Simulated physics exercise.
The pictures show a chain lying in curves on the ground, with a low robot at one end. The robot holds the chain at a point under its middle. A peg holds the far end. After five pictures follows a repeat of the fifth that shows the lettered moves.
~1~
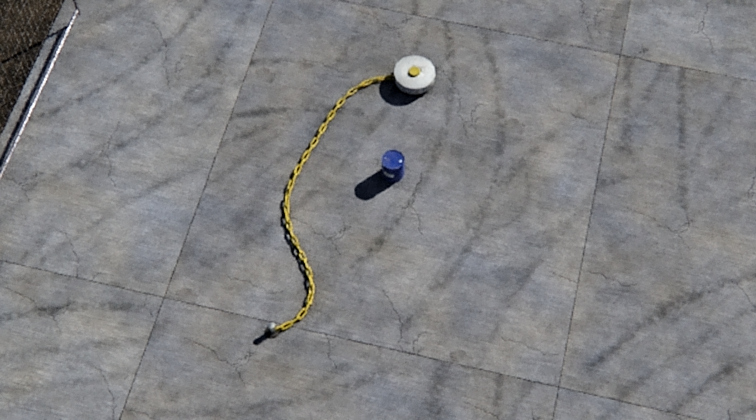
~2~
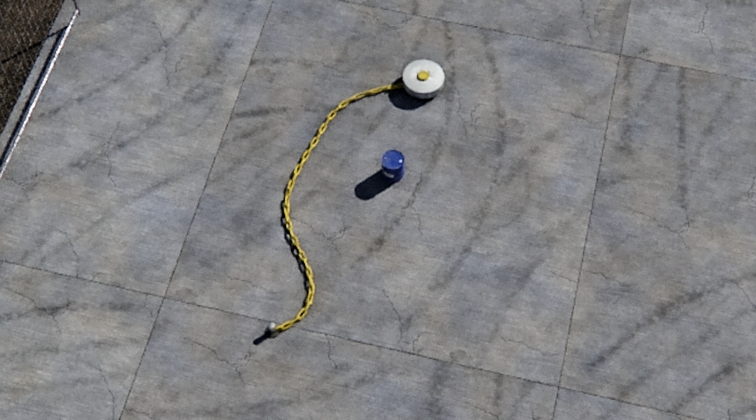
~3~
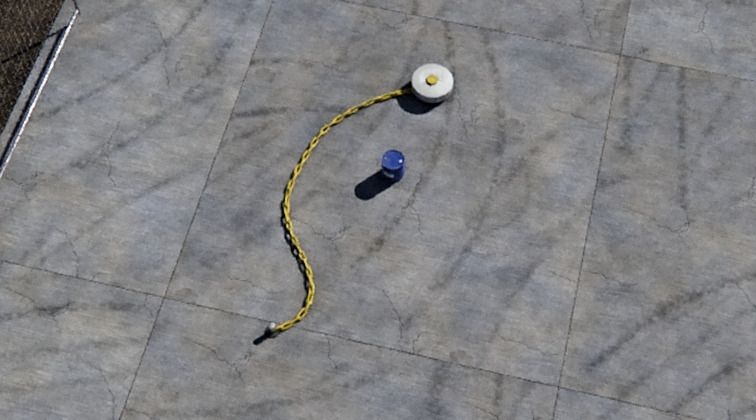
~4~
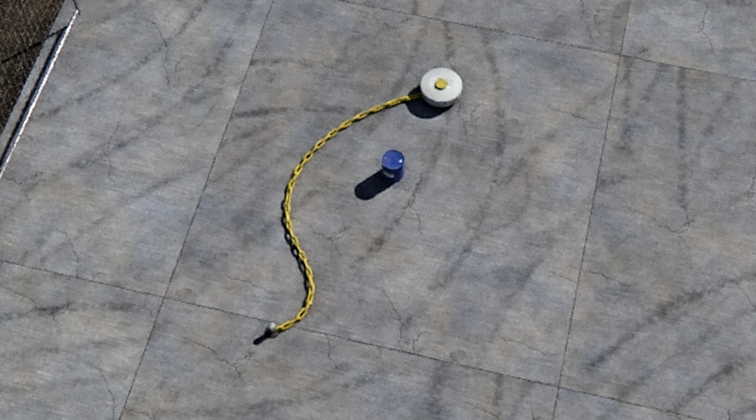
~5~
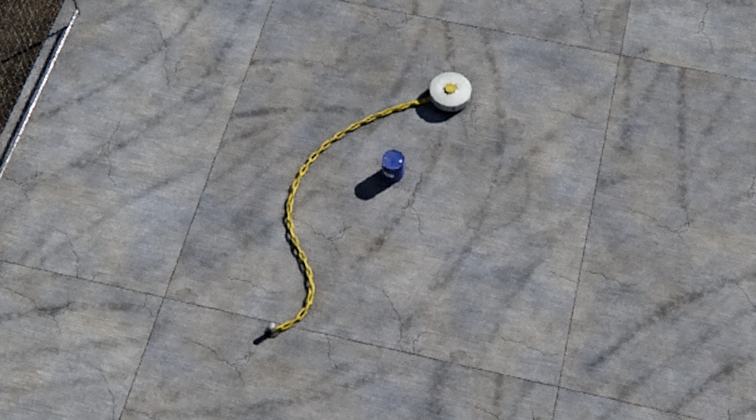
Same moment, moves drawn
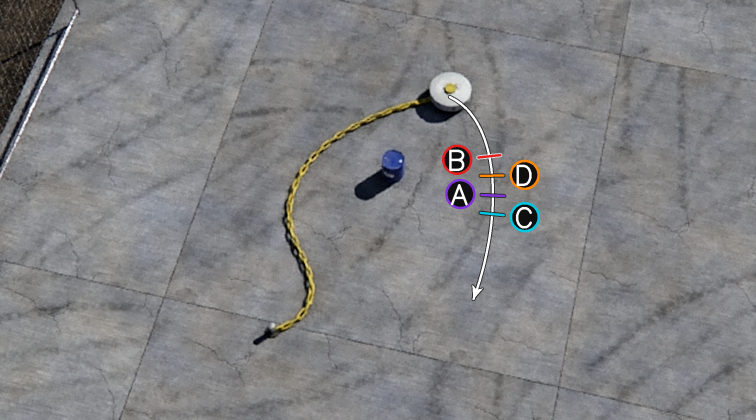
A low round white robot holding one end of a yellow chain slid a short way right and slightly down across the concrete, drawing the chain's upper curve along, while the blue keg and peg stayed still.
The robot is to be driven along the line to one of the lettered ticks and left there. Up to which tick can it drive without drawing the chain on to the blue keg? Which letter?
A is the last safe stop.
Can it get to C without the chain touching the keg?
No.
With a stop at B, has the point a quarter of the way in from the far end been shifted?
No.
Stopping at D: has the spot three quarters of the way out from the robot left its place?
By then, no.
On the copy, A at (493, 195); B at (489, 156); C at (492, 214); D at (492, 176); the route from (450, 97) via (493, 192) to (473, 299).
On A. First, robot (479, 121), middle of the chain (311, 181).
Then, robot (491, 158), middle of the chain (315, 182).
Finally, robot (494, 192), middle of the chain (318, 183); nothing has been touched.
By contrast, B is safe but short; C brings the chain against the keg; D is safe but short.
